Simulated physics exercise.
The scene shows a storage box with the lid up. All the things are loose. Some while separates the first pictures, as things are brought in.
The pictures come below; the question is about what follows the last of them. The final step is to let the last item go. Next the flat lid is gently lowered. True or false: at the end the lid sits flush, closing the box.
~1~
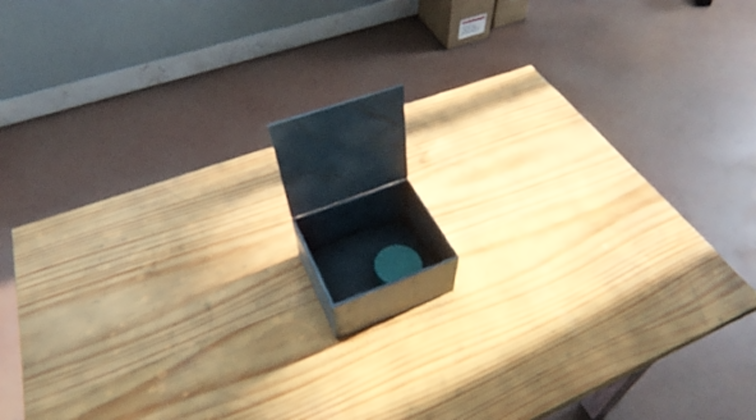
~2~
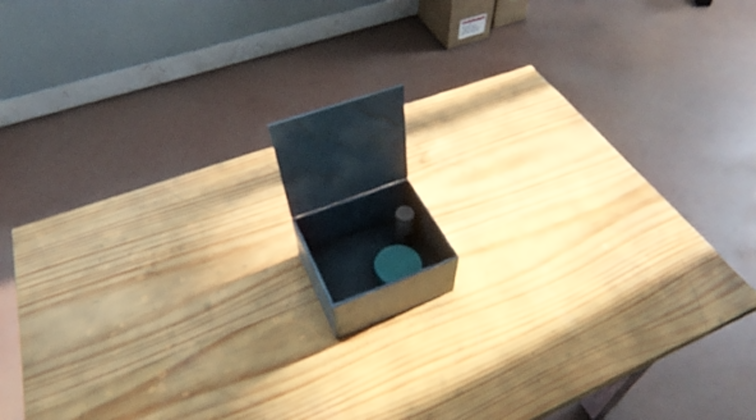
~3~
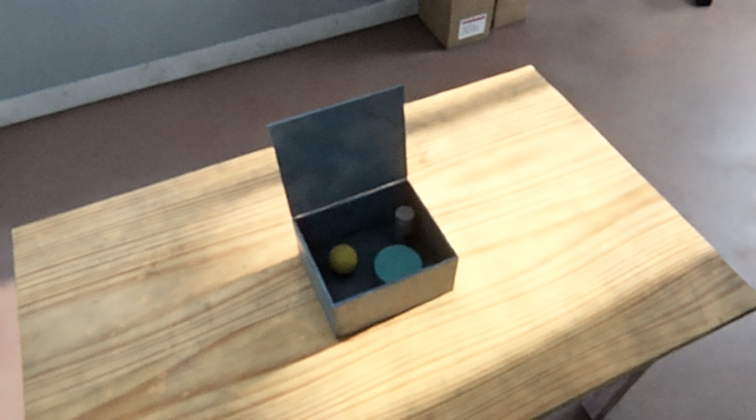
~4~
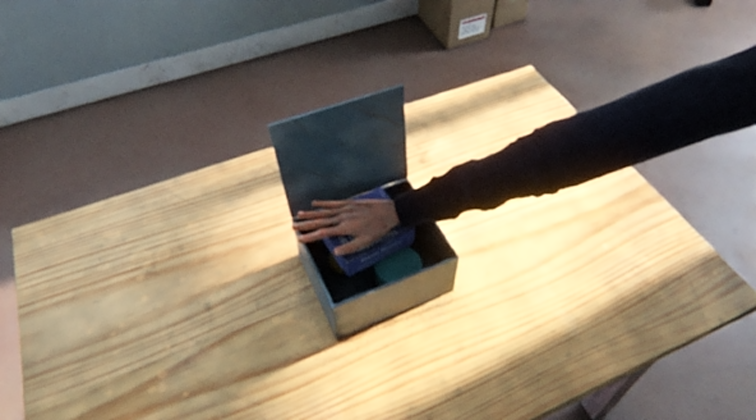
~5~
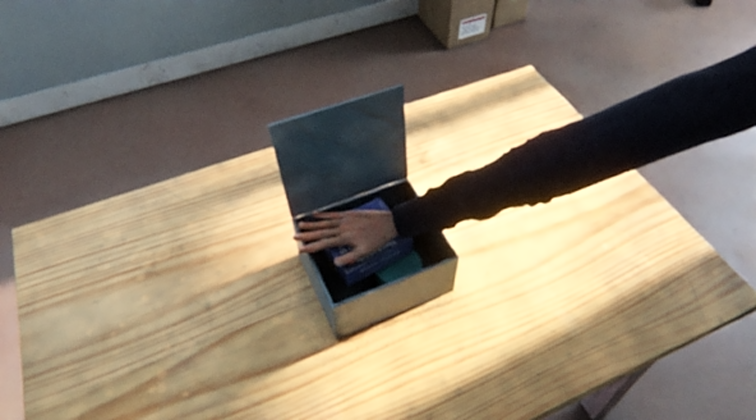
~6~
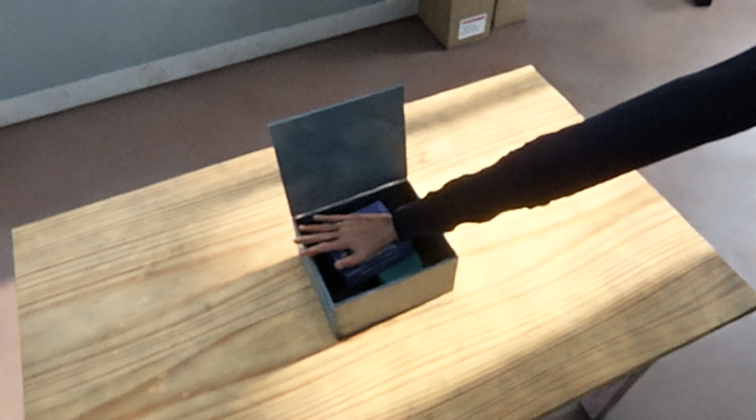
True.
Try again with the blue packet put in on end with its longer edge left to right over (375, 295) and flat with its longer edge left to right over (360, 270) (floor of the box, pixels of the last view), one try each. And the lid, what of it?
First time round it won't go down, and second time round it drops into place.
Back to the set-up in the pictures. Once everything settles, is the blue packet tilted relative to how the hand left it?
By the end it has kept its angle.
Then, 1.50 s on from there, lid 70° above the rim.
Then, 1.80 s on from there, lid 29° above the rim.
In the end, lid shut; all 4 unmoved. At the end, from the last picture's camera, blue packet near (361, 242).
